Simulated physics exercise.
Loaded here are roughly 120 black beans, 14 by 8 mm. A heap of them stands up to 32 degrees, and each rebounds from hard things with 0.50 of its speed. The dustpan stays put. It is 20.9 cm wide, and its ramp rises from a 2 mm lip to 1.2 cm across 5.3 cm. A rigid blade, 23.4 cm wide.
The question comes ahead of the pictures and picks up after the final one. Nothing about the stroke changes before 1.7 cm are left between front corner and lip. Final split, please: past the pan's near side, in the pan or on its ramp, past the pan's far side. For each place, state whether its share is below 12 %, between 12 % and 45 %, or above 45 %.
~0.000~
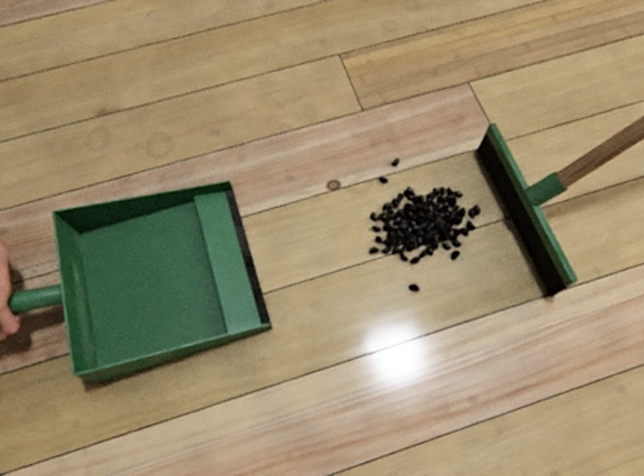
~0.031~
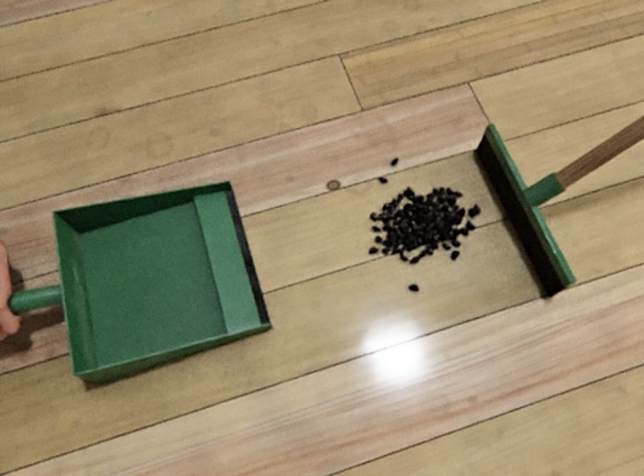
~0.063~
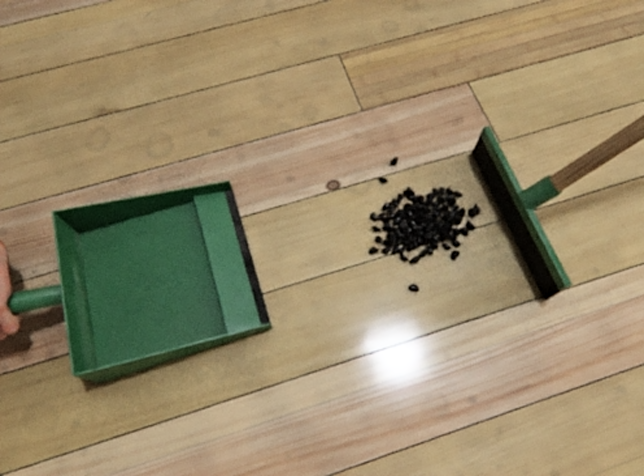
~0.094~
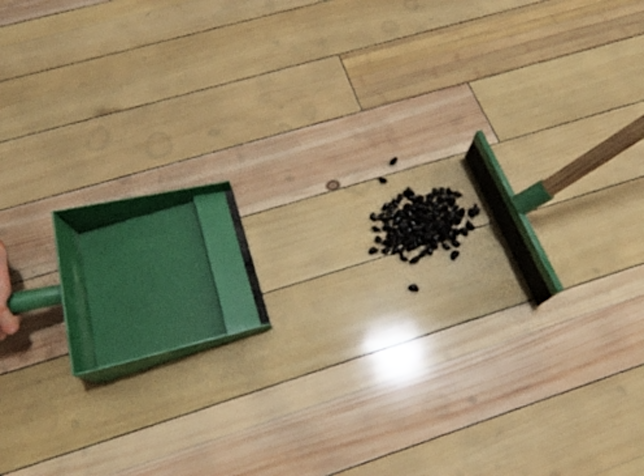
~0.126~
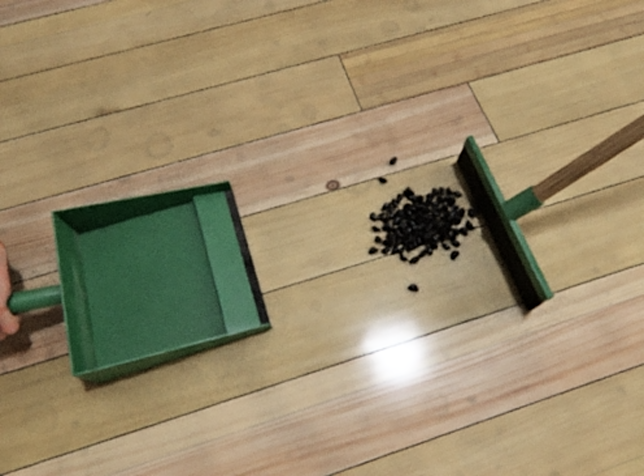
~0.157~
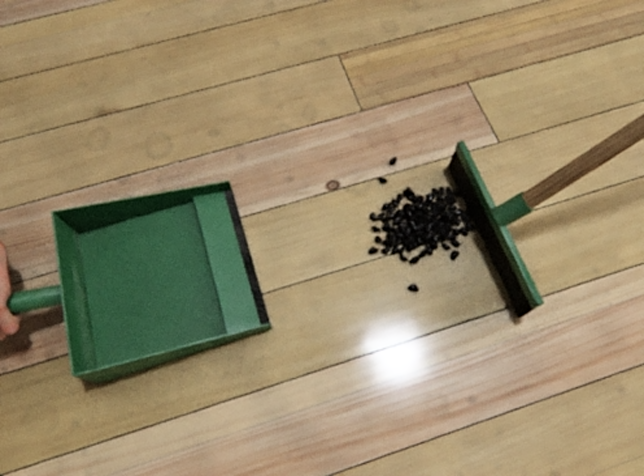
Past the pan's near side: It gets a decent chunk, in the pan or on its ramp: It gets a decent chunk, past the pan's far side: It gets a trickle.
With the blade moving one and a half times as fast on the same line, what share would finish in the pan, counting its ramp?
In that case close to 25 per cent.
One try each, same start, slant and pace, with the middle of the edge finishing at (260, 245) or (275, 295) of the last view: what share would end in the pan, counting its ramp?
First try around 55 %, second try around 55 %.
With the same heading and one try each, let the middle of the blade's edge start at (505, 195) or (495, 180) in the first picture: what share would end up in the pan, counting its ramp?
First try about 30 per cent, second about 40 per cent.
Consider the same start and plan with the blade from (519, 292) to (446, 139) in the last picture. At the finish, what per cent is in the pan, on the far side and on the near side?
Pan 60 % / far 5 % / near 5 %.
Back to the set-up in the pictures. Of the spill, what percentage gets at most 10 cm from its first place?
Roughly 15 in a hundred.
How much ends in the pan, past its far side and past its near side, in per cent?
In per cent - near side 25, pan 20, far side 0.
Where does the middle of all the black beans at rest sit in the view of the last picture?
Somewhere around (262, 289) in the final frame.
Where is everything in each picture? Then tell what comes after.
In the first frame, blade from (570, 281) to (491, 130), moved 0.0 cm, 0 of the pieces shifted so far; middle of the pieces at (420, 222); pan at (157, 283).
In the second frame, blade from (568, 282) to (489, 131), moved 0.2 cm, 0 of the pieces shifted so far; middle of the pieces at (420, 222).
In the third frame, blade from (563, 286) to (485, 134), moved 1.0 cm, 0 of the pieces shifted so far; middle of the pieces at (420, 222).
In the fourth frame, blade from (556, 291) to (478, 138), moved 2.2 cm, 0 of the pieces shifted so far; middle of the pieces at (420, 222).
In the fifth frame, blade from (546, 297) to (469, 143), moved 3.7 cm, 0 of the pieces shifted so far; middle of the pieces at (420, 222).
In the sixth frame, blade from (536, 304) to (460, 148), moved 5.2 cm, 5 of the pieces shifted so far; middle of the pieces at (420, 222); pan at (156, 283). Its pace works out near 0.49 m/s, heading 14 degrees towards the viewer's side.
Then, at 0.46 s, middle of the blade 17 cm from the lip; 0 % over the lip, far side 0 %, near side 10 %.
After 0.66 s, middle of the blade 7 cm from the lip; 0 % over the lip, far side 0 %, near side 20 %.
After 0.97 s, middle of the blade 2 cm from the lip; 20 % over the lip, far side 0 %, near side 25 %.
By 2.7 s all is still; near side 25 %, pan 20 %, far side 0 %, in front of the lip or behind the blade 55 %.
